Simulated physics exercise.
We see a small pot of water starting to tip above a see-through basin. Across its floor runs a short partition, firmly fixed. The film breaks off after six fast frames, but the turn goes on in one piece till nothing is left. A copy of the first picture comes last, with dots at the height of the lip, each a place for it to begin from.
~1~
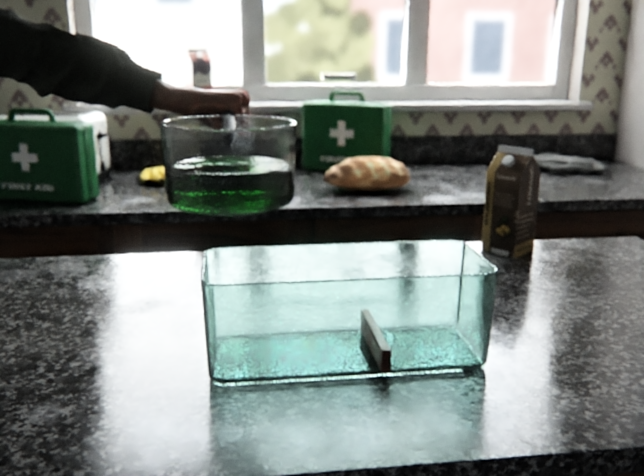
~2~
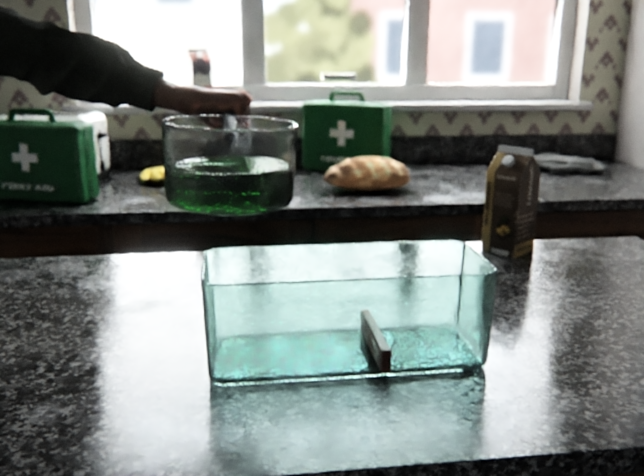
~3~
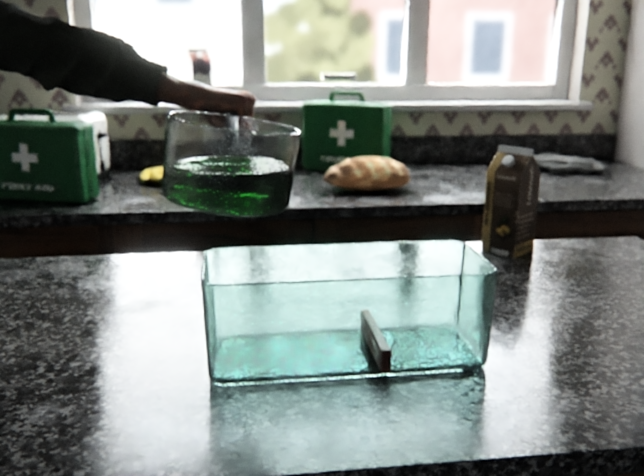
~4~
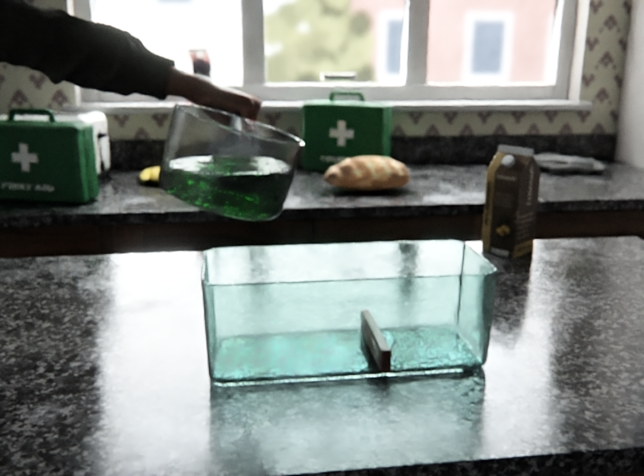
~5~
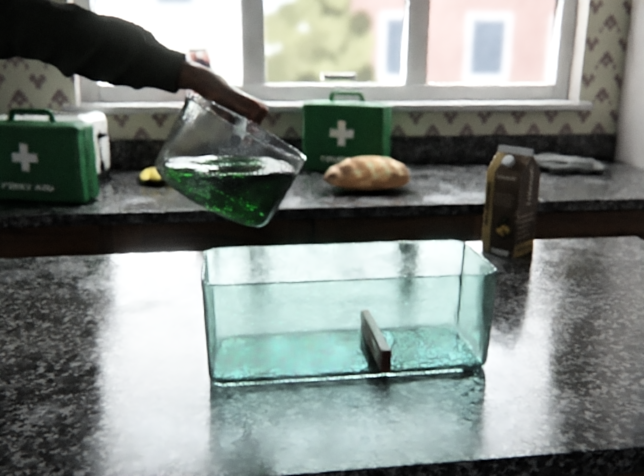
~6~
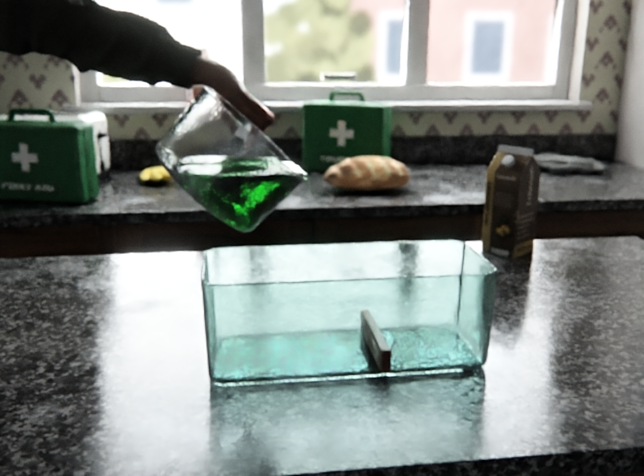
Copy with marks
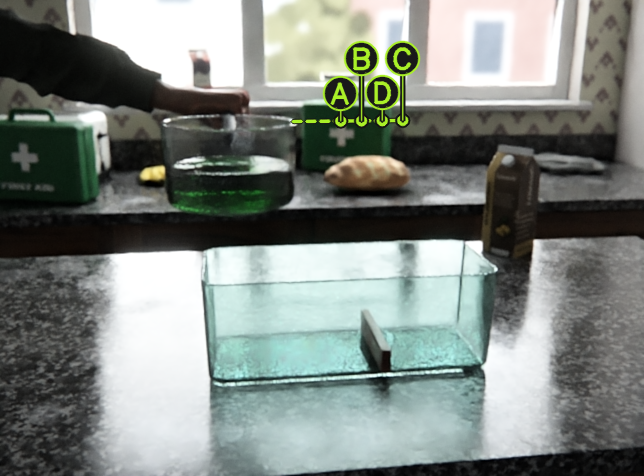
The footage shows a hand holding a clear glass pot of green liquid above a transparent rectangular basin with a short partition, then steadily tilting the pot toward the right while the liquid stays inside and the basin remains still.
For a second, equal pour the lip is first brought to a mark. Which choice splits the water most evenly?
Use dot A.
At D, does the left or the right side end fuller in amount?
The right one.
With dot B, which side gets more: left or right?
The right side.
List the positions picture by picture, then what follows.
Upright, lip at (293, 121); basin from (209, 382) to (486, 365); top of the wall at (375, 328); nothing has left yet.
Tipped about 2°, lip at (294, 123); nothing has left yet.
Tipped about 8°, lip at (298, 130); nothing has left yet.
Tipped about 17°, lip at (302, 142); nothing has left yet.
Tipped about 30°, lip at (304, 157); nothing has left yet.
Tipped about 43°, lip at (303, 174); nothing has left yet.
On the marked copy, A at (340, 121); B at (361, 120); C at (402, 120); D at (382, 120).
With A, about 45 % ends left of the wall and 54 % right of it.
With B, about 26 % ends left of the wall and 74 % right of it.
With C, about 22 % ends left of the wall and 78 % right of it.
With D, about 20 % ends left of the wall and 80 % right of it.
